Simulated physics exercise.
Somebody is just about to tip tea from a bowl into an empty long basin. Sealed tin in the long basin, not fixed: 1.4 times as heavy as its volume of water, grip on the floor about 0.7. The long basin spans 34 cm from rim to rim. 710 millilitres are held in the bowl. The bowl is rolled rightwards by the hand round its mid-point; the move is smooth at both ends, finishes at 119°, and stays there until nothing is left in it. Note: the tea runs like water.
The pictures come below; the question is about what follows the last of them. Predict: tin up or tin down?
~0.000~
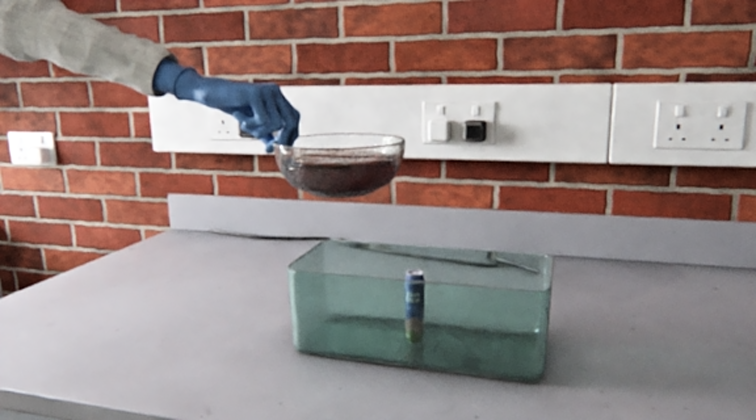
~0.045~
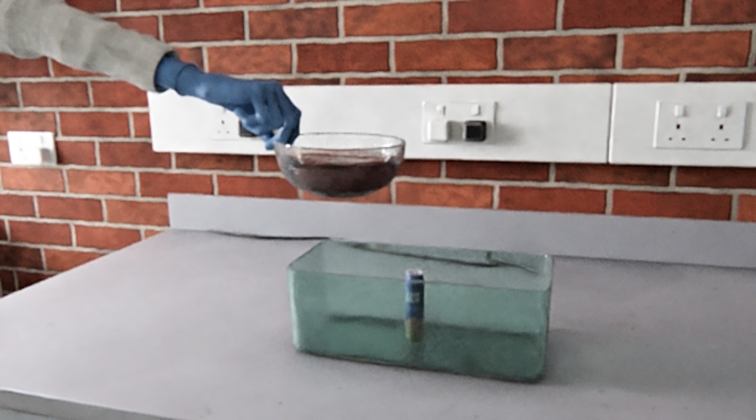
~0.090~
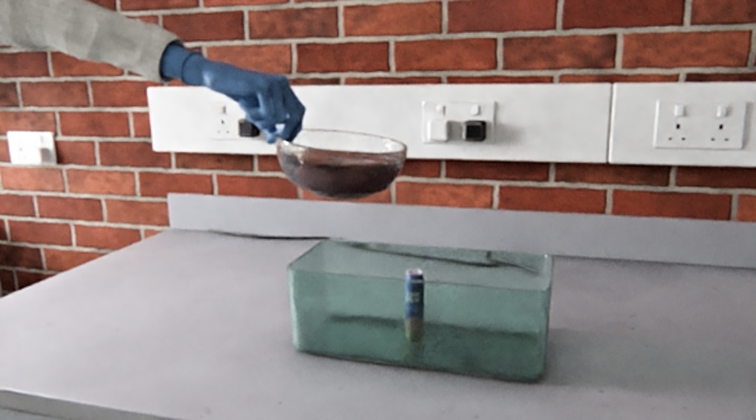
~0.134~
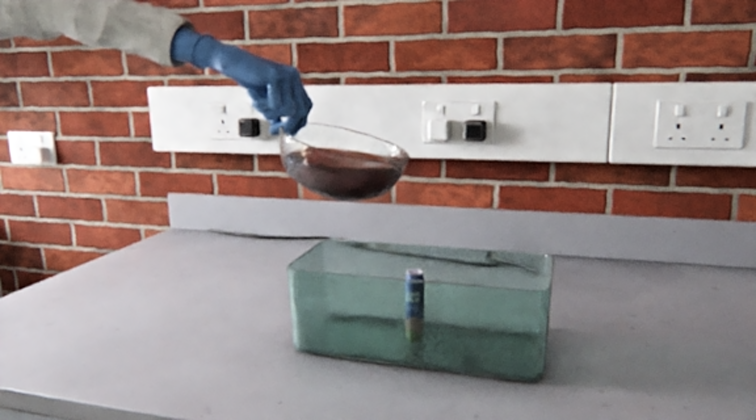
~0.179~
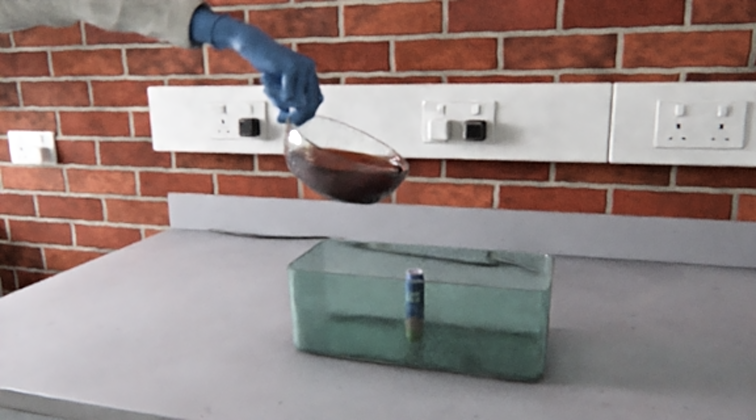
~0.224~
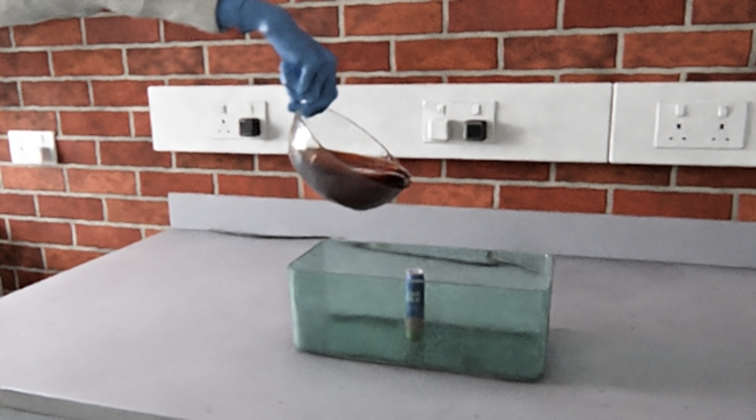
It does not overbalance.
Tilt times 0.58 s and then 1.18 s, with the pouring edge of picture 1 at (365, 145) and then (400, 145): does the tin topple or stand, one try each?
The tin overturns the first time and stays vertical the second time.
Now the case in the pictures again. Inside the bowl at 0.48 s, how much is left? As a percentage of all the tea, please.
2 %.
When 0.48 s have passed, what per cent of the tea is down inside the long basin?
I'd estimate some 82 percent of the liquid.
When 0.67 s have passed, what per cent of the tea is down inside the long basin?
Roughly 94 per cent.
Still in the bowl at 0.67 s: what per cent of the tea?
About 0 % is still there.
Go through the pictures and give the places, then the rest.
In the first frame, tilt 0°; pouring edge (402, 143); surface from (288, 157) to (399, 160); the long basin's rim runs from (306, 255) to (552, 274); the tin's top is at (415, 276).
In the second frame, tilt 2°; pouring edge (403, 145); surface from (288, 156) to (399, 161).
In the third frame, tilt 7°; pouring edge (404, 151); surface from (289, 153) to (400, 163).
In the fourth frame, tilt 15°; pouring edge (406, 161); surface from (291, 150) to (402, 167).
In the fifth frame, tilt 26°; pouring edge (406, 174); surface from (295, 148) to (405, 170).
In the sixth frame, tilt 39°; pouring edge (403, 189); surface from (301, 149) to (399, 176); 4 per cent is over the edge.
By 0.48 s the tilt is 111° and 2 per cent is still to pour; the tin stands where it began.
By 0.67 s the tilt is 119° and 0 per cent is still to pour; the tin stands where it began.
By 0.87 s the tilt is 119° and 0 per cent is still to pour; the tin stands where it began.
By 1.08 s the tilt is 119° and 0 per cent is still to pour; the tin stands where it began.
At rest the tin stands where it began.
